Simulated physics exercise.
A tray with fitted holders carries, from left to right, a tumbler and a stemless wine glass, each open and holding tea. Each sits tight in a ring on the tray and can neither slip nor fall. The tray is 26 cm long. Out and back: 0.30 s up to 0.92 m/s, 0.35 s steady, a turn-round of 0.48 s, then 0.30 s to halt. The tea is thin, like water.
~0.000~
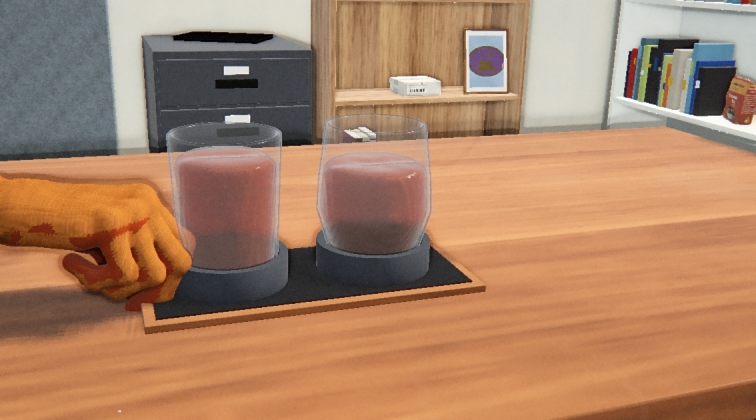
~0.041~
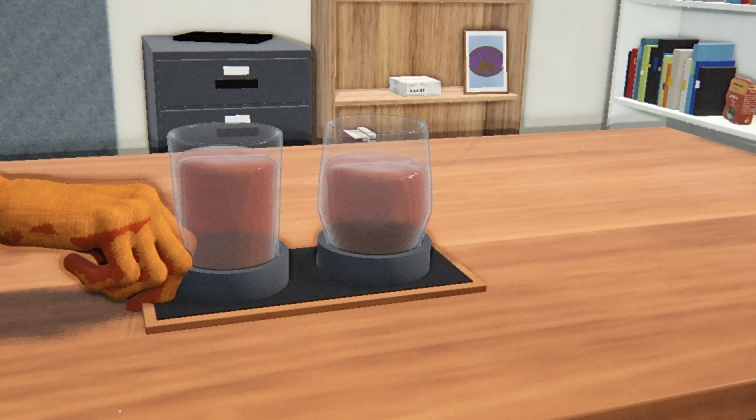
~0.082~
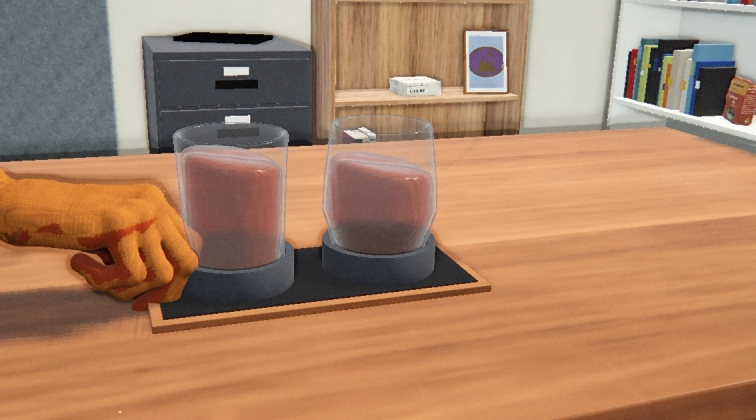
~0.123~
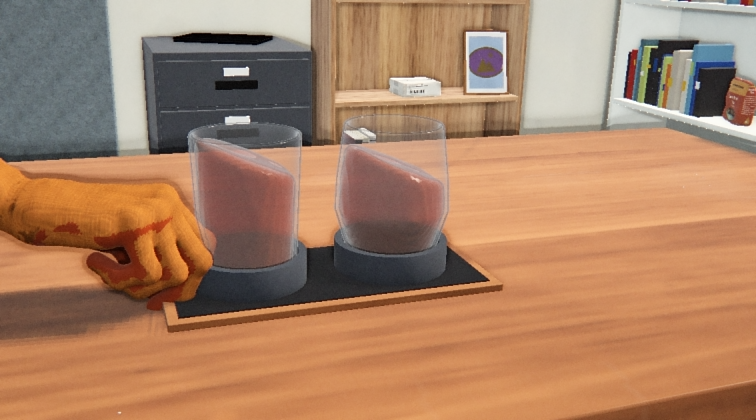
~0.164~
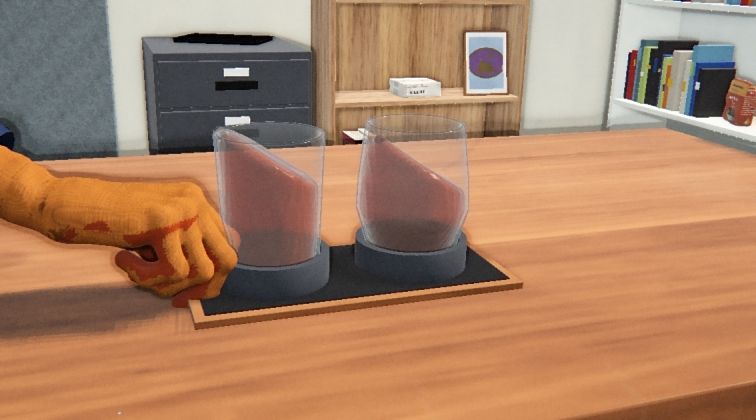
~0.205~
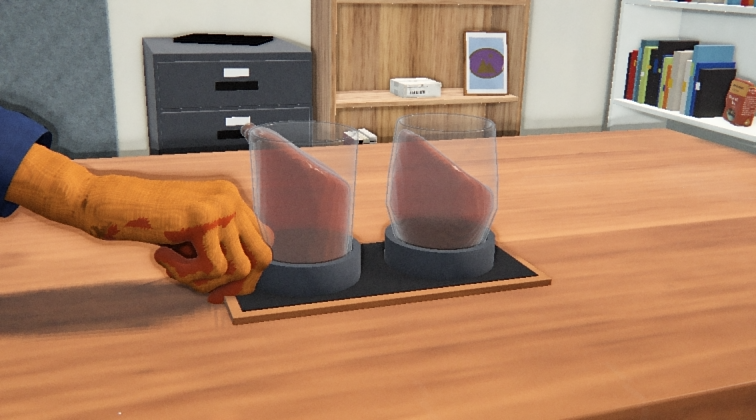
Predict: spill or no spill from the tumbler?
The tumbler loses some.
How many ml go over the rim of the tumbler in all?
Close to 10 ml.
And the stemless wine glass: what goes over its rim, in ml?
About 0 ml.
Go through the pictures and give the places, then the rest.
In the first picture, 0.0 cm from the start; tumbler, level (174, 159) left, (272, 153) right, rim (278, 134); stemless wine glass, level (324, 166) left, (419, 161) right, rim (420, 124); the tea in the tumbler stands 17 mm below the rim.
In the second picture, 0.1 cm from the start; tumbler, level (176, 158) left, (274, 155) right.
In the third picture, 0.5 cm from the start; tumbler, level (181, 152) left, (279, 159) right.
In the fourth picture, 1.5 cm from the start; tumbler, level (193, 140) left, (291, 168) right.
In the fifth picture, 3.3 cm from the start; tumbler, level (219, 133) left, (313, 173) right.
In the sixth picture, 5.9 cm from the start; tumbler, level (253, 132) left, (339, 170) right; stemless wine glass, level (400, 131) left, (422, 135) right.
Then, 0.57 s in, the tray moves at 0.92 m/s; losses from the left are 3, 0 ml.
Then, 0.94 s in, the tray moves at 0.30 m/s; losses from the left are 8, 0 ml.
Then, 1.31 s in, the tray moves at 0.32 m/s; losses from the left are 10, 0 ml.
Then, 1.68 s in, the tray moves at 0.00 m/s; losses from the left are 10, 0 ml.
Finally, losses from the left are 10, 0 ml.
